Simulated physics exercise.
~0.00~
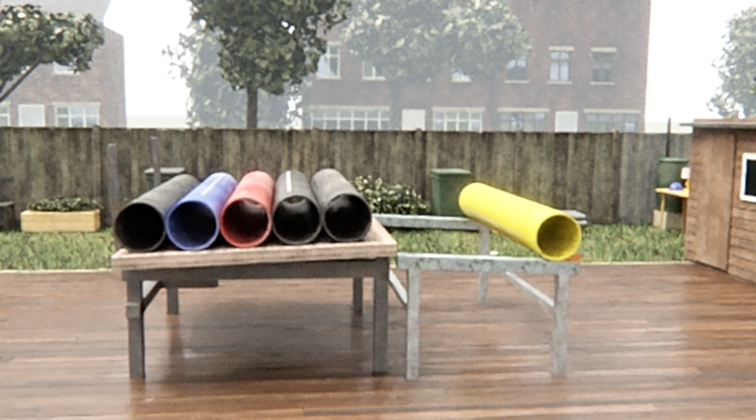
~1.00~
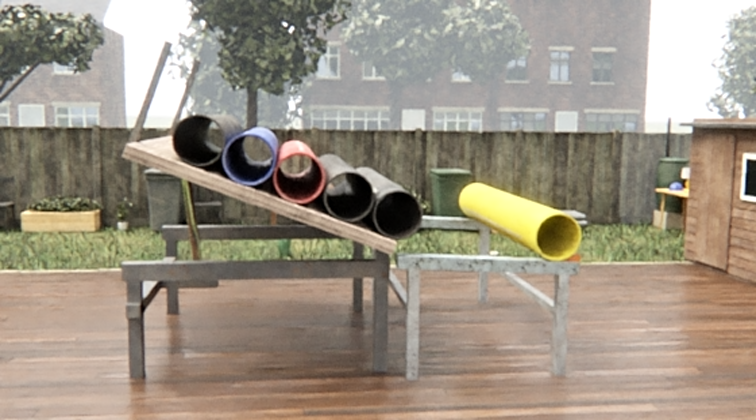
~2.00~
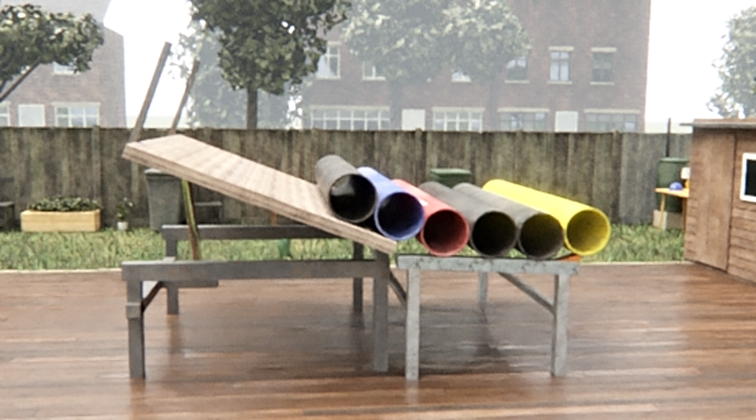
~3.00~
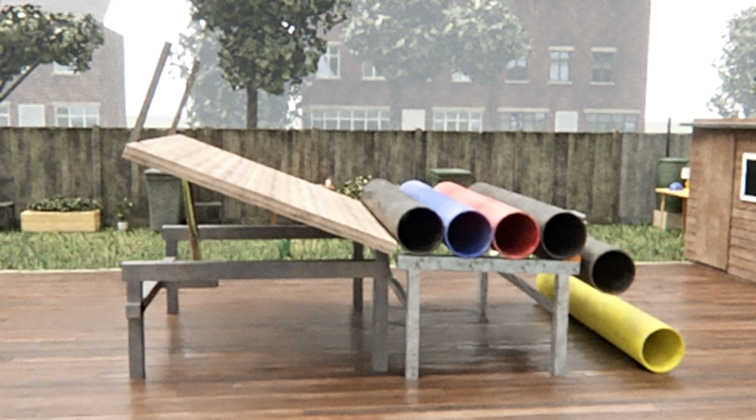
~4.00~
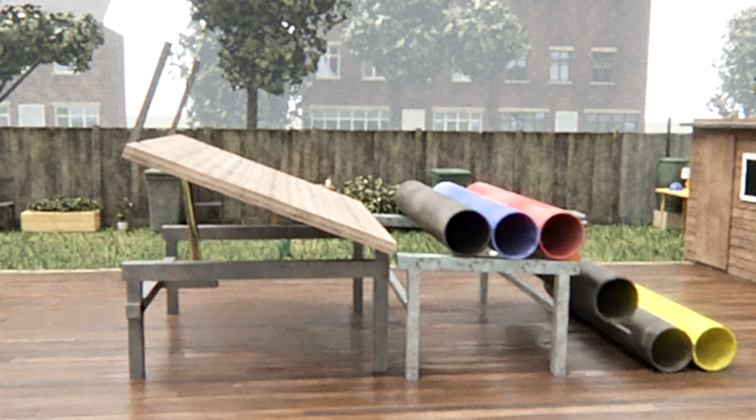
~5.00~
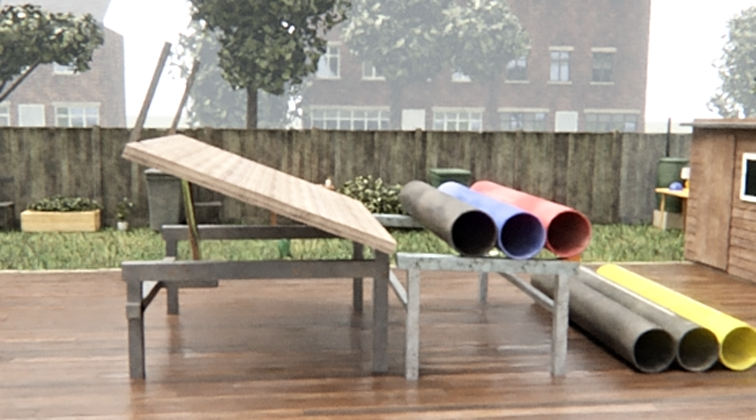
A wooden deck holding five pipes tipped up on its left side, and they rolled right into a yellow pipe on the rack, knocking it off; two dark pipes followed it to the floor, while the red, blue and another dark one stayed on the rack.
